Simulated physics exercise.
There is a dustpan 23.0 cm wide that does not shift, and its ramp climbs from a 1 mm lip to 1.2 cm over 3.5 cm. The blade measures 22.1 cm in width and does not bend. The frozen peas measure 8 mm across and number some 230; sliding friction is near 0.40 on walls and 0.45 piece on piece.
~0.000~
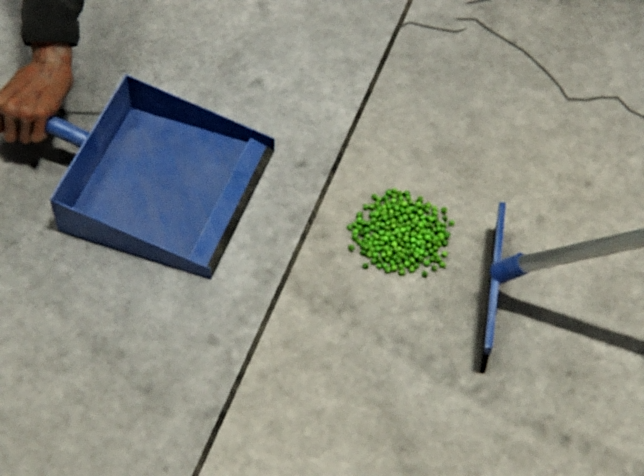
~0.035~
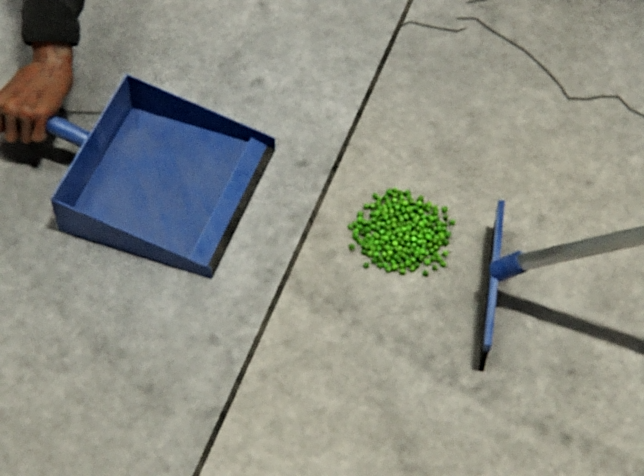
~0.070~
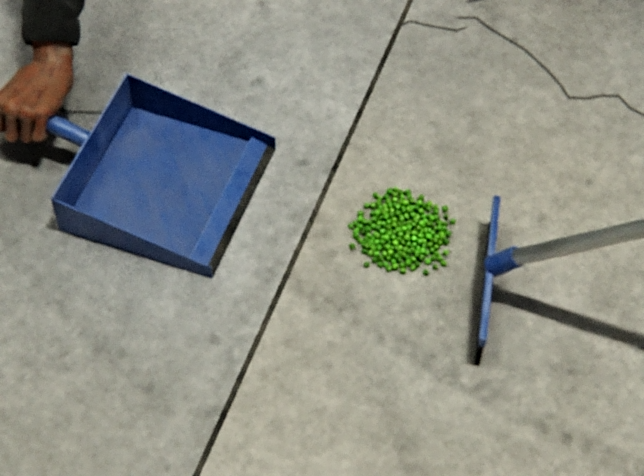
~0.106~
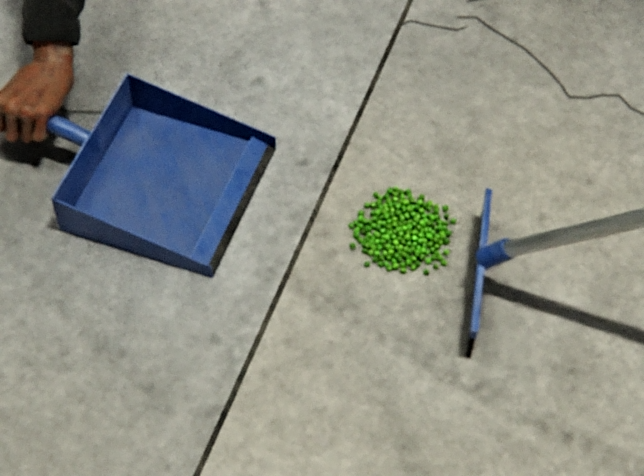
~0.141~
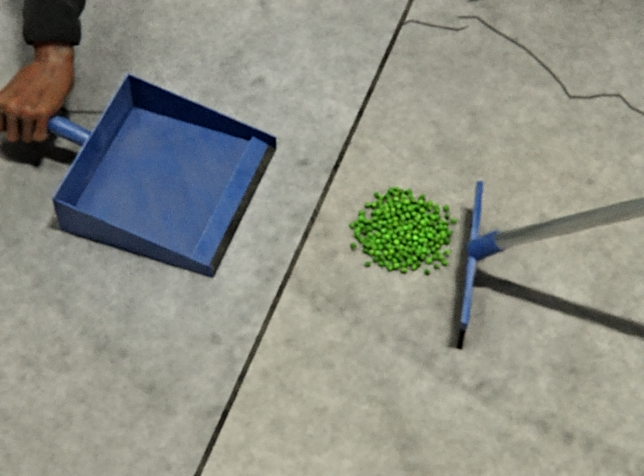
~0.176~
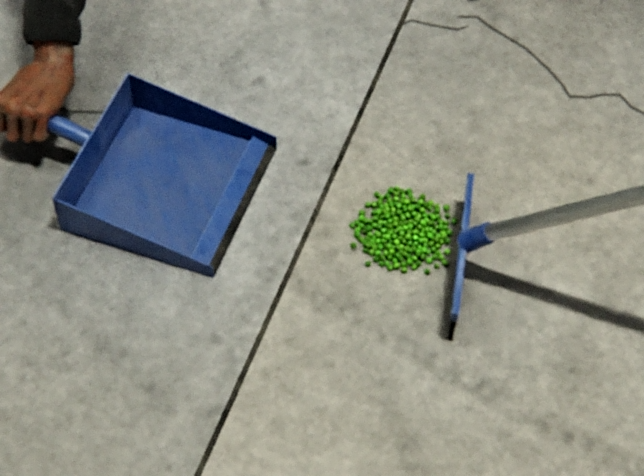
A hand in a dark sleeve holds the handle of a blue dustpan at the left of a grey, cracked concrete floor, seen from above at an angle. A loose pile of small green peas lies near the middle, beyond a dark seam, with a blue blade on a grey pole to its right. The blade slides left and slightly up to the pile's edge, while the pan, peas and view stay still.
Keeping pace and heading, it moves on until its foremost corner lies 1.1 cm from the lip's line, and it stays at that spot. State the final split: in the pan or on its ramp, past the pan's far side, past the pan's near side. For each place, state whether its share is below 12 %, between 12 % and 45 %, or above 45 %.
Pan: Below 12 %; far side: Between 12 % and 45 %; near side: Below 12 %.
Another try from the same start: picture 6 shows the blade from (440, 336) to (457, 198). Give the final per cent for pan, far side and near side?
Final per cent - pan 20, far 10, near 5.
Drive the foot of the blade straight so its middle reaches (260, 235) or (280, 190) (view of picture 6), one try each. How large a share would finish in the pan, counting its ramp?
Roughly 25 % and 20 %.
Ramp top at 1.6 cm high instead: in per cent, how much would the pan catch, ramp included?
That would give something like 5 per cent.
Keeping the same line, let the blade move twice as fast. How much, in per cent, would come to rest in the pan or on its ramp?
It would be around 25 per cent.
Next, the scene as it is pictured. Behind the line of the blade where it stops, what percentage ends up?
About 20 percent.
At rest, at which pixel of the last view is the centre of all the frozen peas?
After settling, the middle sits near (272, 180).
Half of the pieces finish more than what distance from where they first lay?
It works out to roughly 20 cm.
Then, at 0.48 s, middle of the blade 17 cm from the lip; 0 % over the lip, far side 10 %, near side 0 %.
After 0.68 s, middle of the blade 8 cm from the lip; 0 % over the lip, far side 20 %, near side 0 %.
After 1.00 s, middle of the blade 3 cm from the lip; 5 % over the lip, far side 25 %, near side 0 %.
At rest (1.5 s), pan 5 %, far side 25 %, near side 0 %, in front of the lip or behind the blade 70 %.
